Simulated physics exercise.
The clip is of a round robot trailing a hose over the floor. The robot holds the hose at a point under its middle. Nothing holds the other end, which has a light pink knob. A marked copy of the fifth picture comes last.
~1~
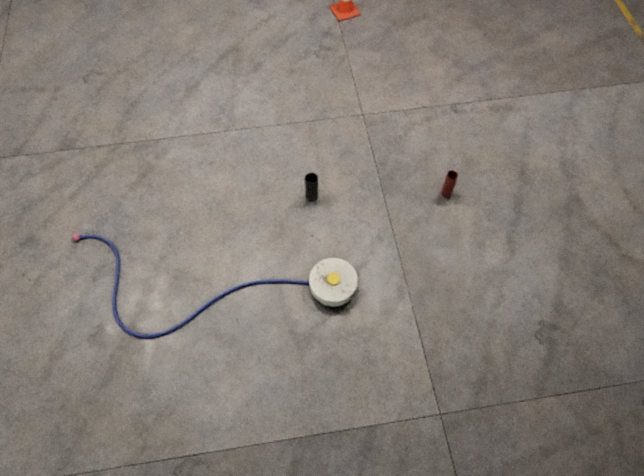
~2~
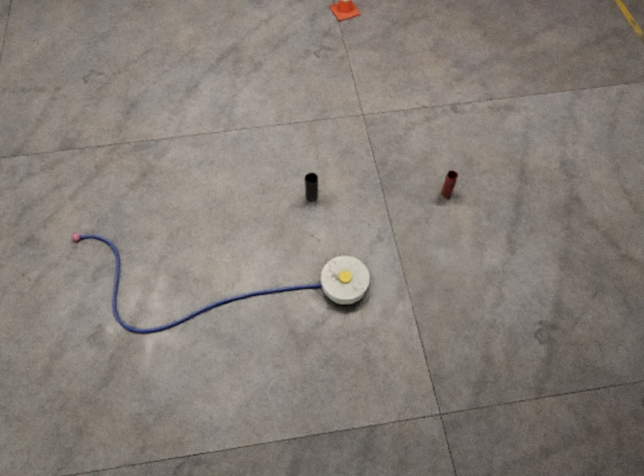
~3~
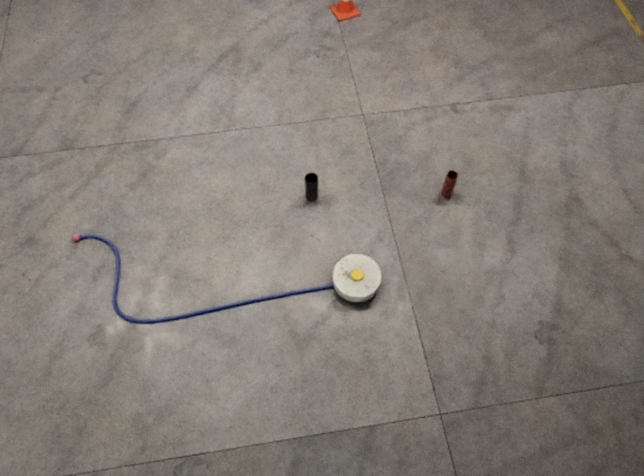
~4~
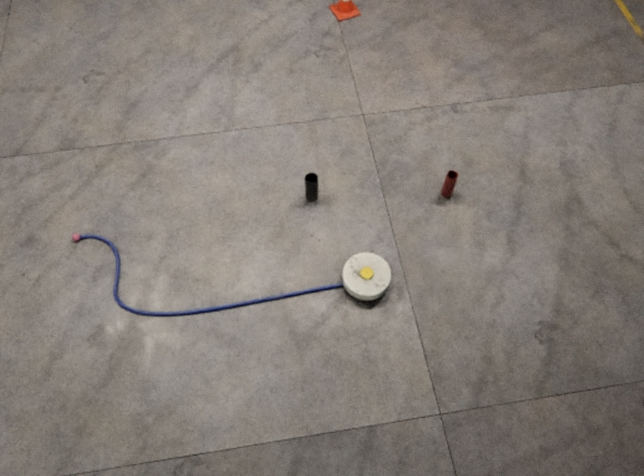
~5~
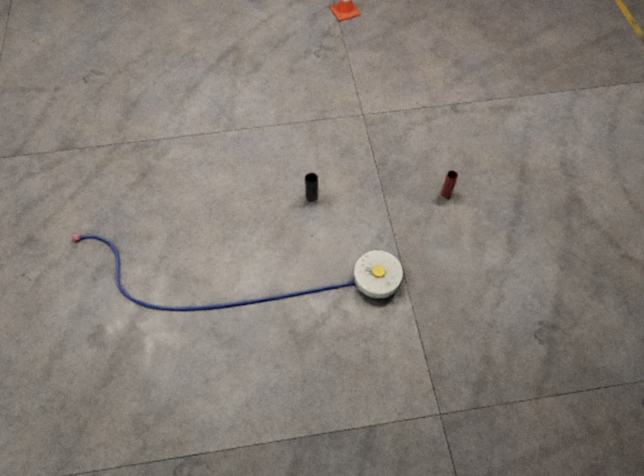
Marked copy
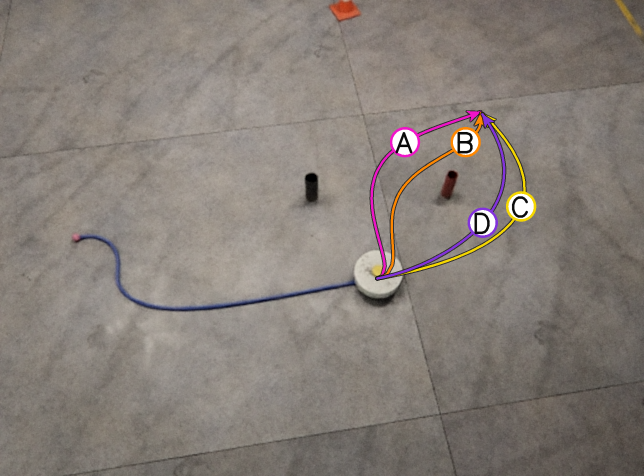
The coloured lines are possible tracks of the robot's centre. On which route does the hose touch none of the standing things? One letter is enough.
Everything stays clear on B.
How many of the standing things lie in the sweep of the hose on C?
One.
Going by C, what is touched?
It is the red post.
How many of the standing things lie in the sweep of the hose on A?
In all, one.
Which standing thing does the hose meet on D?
It meets the red post.
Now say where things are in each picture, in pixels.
The first picture shows red post (449, 184); black post (312, 187); robot (333, 283).
The second picture shows robot (345, 280); black post (312, 187).
The third picture shows robot (357, 278); red post (449, 184).
The fourth picture shows robot (366, 277); free end (76, 237).
The fifth picture shows robot (378, 275); black post (312, 187); free end (76, 237); red post (449, 184).
On the marked copy, A from (377, 278) via (382, 163) to (481, 112); B from (377, 278) via (413, 177) to (481, 113); C from (377, 278) via (512, 222) to (483, 114); D from (377, 278) via (491, 212) to (482, 114).
Taking B. A third of the way, robot (397, 197), middle of the hose (246, 275), free end (88, 239).
Two thirds of the way, robot (456, 145), middle of the hose (316, 214), free end (152, 255).
When it is over, robot (482, 107), middle of the hose (364, 186), free end (213, 242); nothing has been touched.
As for the rest, A meets the black post; C meets the red post; D meets the red post.
